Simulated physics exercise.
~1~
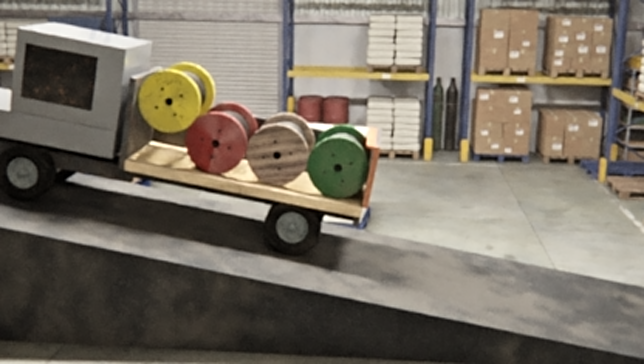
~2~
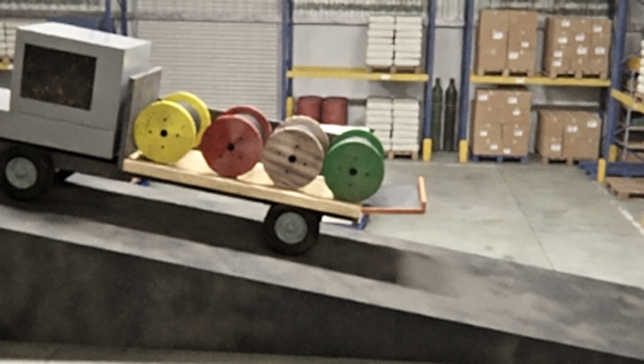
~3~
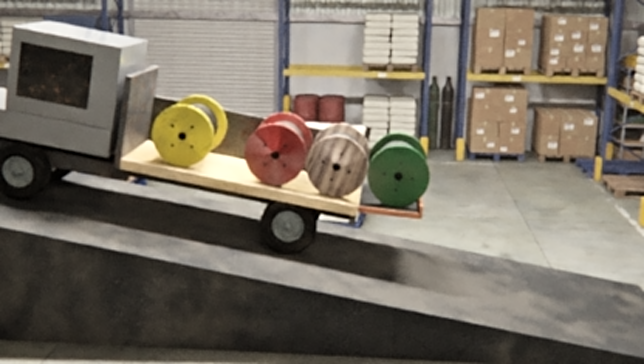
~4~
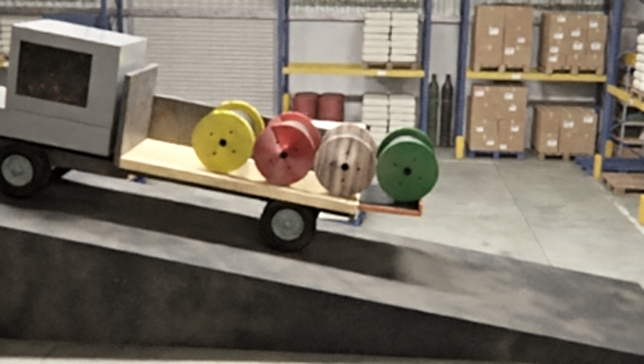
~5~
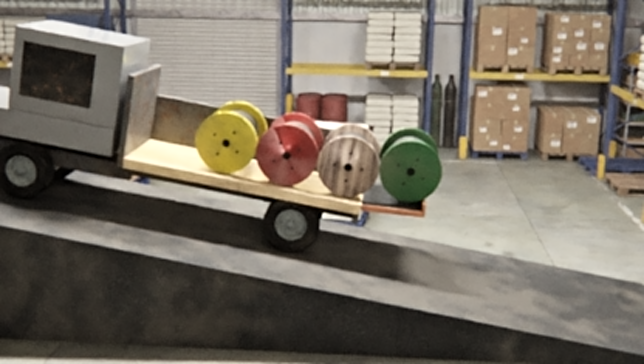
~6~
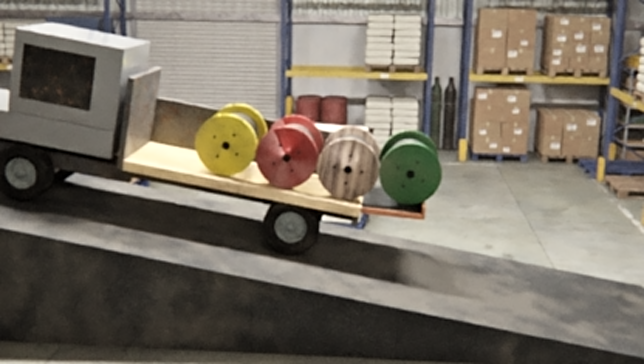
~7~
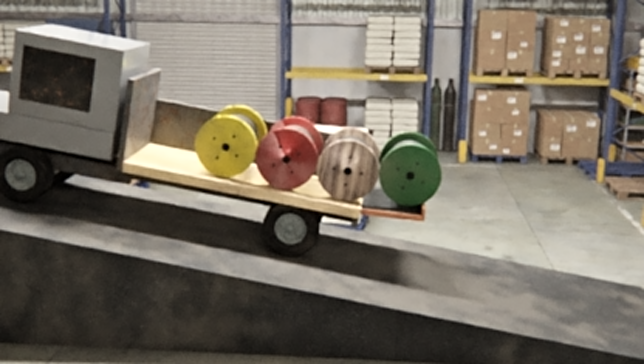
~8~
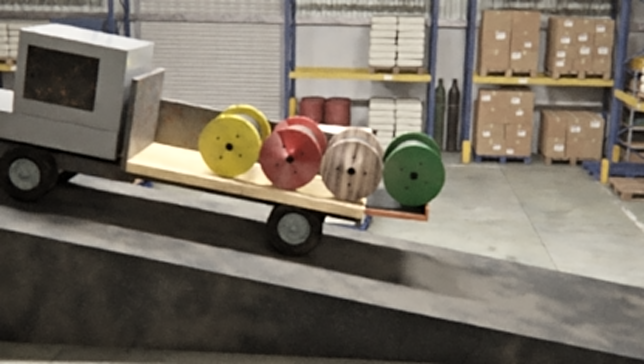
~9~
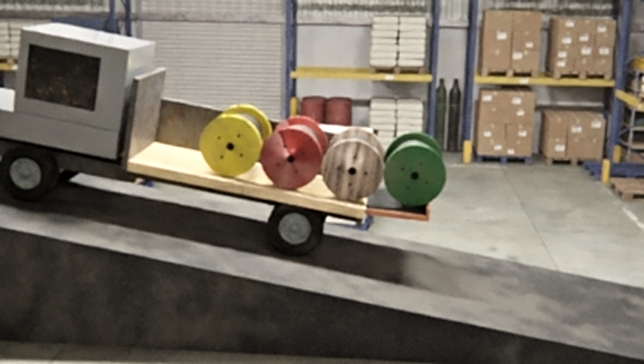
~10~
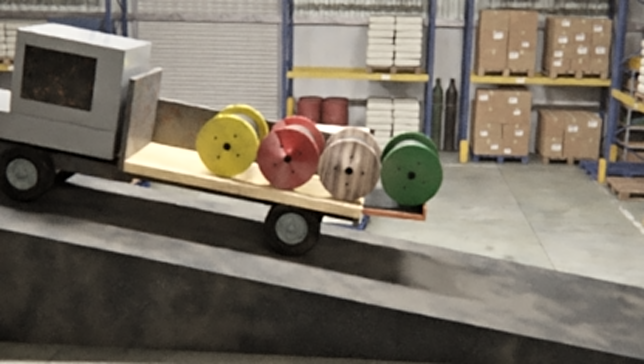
The video shows a small flatbed truck on a slope with yellow, red, wooden and green cable reels. Its tailgate drops and the reels roll right until the green one rests on the lowered gate, the others lined up behind it on the bed, none falling off.
